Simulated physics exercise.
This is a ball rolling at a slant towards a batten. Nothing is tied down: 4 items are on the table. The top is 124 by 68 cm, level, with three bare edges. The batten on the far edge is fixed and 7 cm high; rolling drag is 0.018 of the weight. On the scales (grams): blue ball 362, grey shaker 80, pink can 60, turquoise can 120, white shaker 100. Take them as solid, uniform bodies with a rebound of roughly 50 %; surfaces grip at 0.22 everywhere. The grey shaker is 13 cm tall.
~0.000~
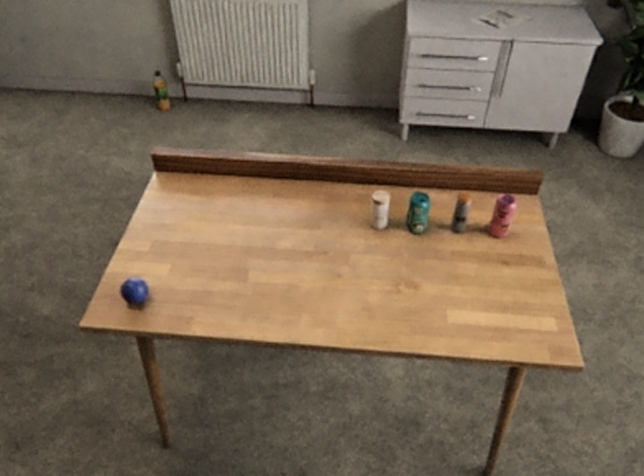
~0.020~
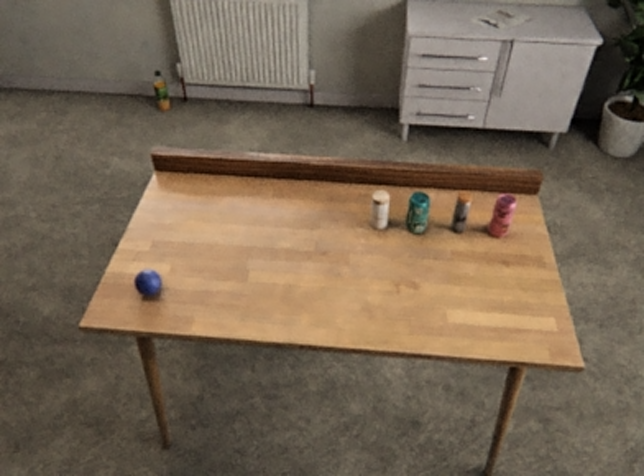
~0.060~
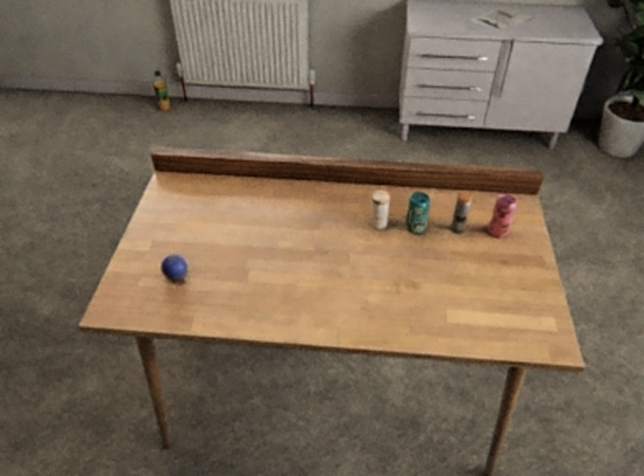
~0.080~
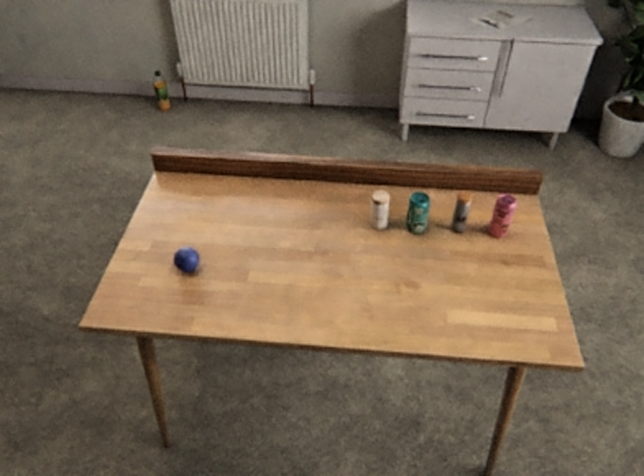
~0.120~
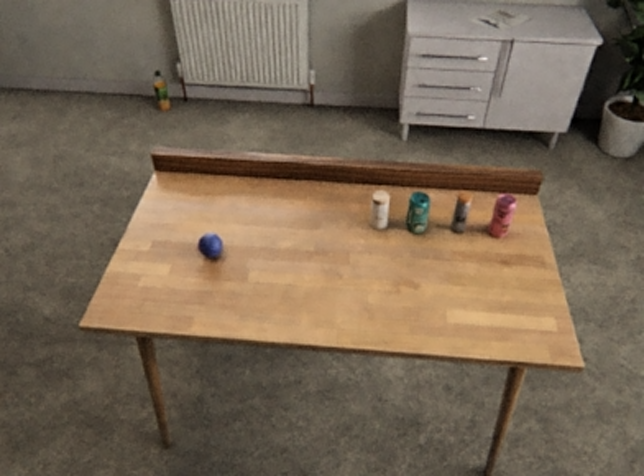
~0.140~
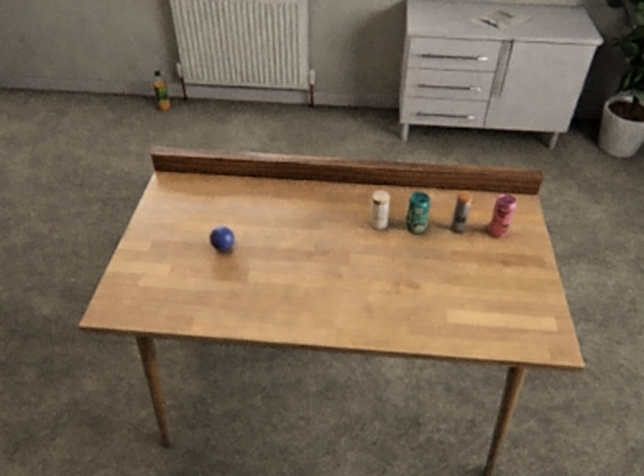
We see a wooden table with a raised strip along its far edge and four upright containers near the right, while a blue ball rolls diagonally from the near left, moving rightward and farther back across the tabletop.
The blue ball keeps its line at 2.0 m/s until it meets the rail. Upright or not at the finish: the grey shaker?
The grey shaker tips over.
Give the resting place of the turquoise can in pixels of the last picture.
Near (500, 263).
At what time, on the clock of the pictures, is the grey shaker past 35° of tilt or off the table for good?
Near 1.1 s.
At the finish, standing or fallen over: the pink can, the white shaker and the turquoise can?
The pink can stays upright; the white shaker topples; the turquoise can falls over.
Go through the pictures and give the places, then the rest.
In the first picture, blue ball (134, 290); grey shaker (461, 212).
In the second picture, blue ball (148, 282); white shaker (380, 210).
In the third picture, blue ball (174, 267); turquoise can (418, 213).
In the fourth picture, blue ball (187, 260); pink can (502, 217).
In the fifth picture, blue ball (211, 245); white shaker (380, 210).
In the sixth picture, blue ball (222, 238); grey shaker (461, 213).
After 0.54 s, blue ball near (386, 206); white shaker 12° off upright.
After 0.84 s, blue ball near (460, 212); grey shaker 17° off upright near (473, 217); white shaker on its side; turquoise can 45° off upright.
After 1.24 s, blue ball near (538, 209); grey shaker on its side near (510, 254); turquoise can on its side; white shaker on its side.
After 1.74 s, blue ball near (560, 341); grey shaker on its side near (518, 259); turquoise can on its side; white shaker on its side.
In the end (2.2 s), toppled on the table, grey shaker, turquoise can and white shaker; pink can under 4 cm from the start. At the end, from the last picture's camera, grey shaker near (518, 259).
